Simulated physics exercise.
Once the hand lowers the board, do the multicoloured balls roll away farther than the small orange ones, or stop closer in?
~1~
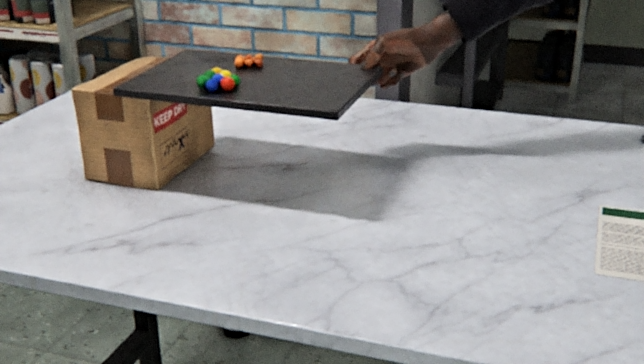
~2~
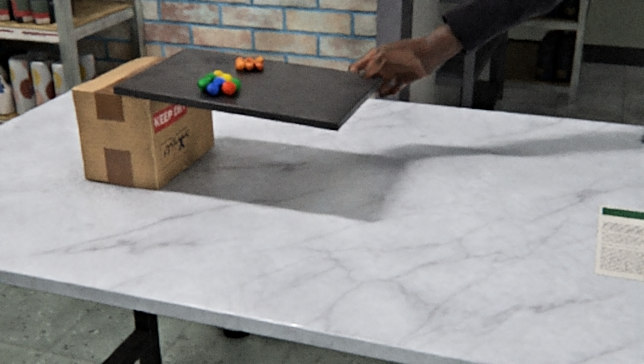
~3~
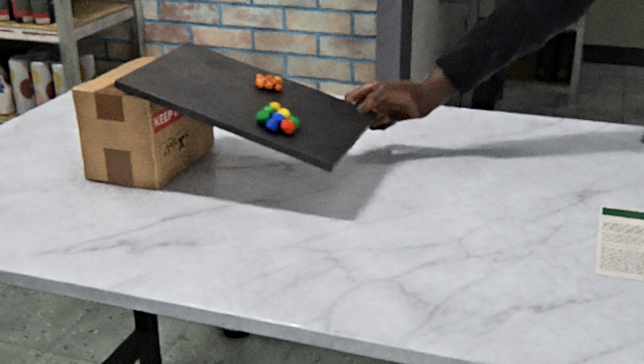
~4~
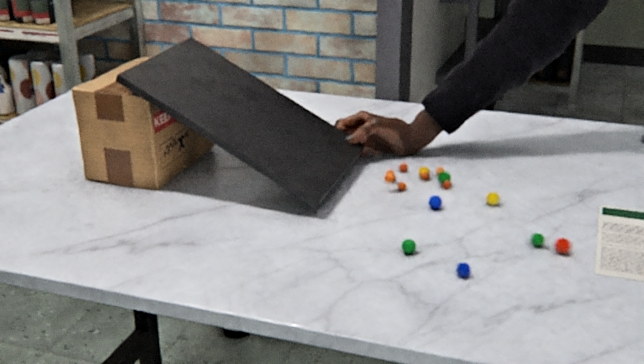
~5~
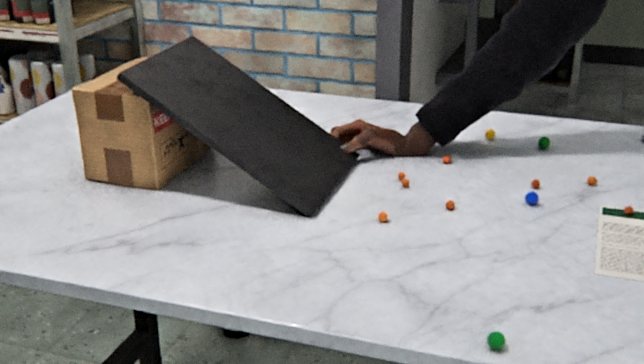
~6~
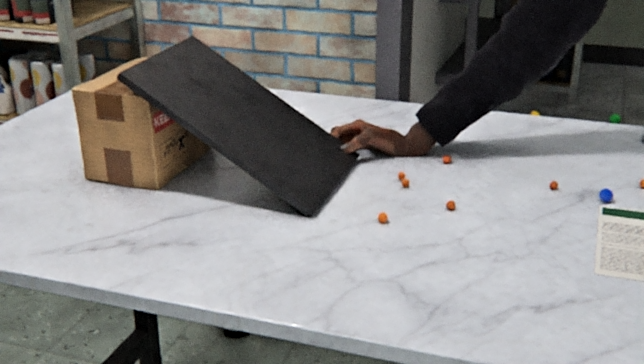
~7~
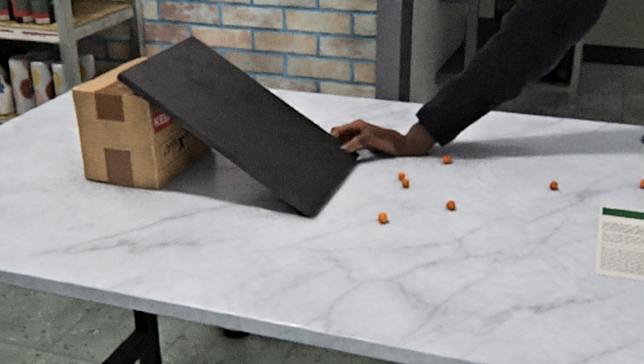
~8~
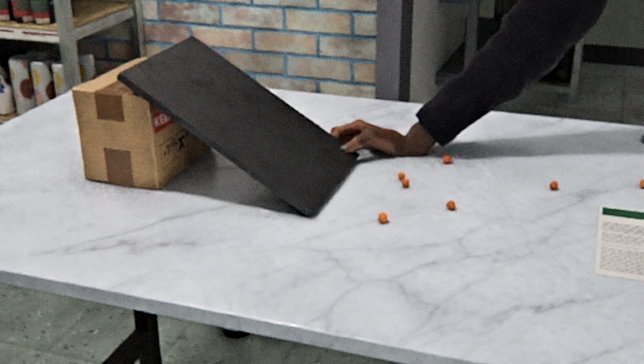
The multicoloured balls roll away farther, passing out of view, while the small orange ones come to rest on the table.
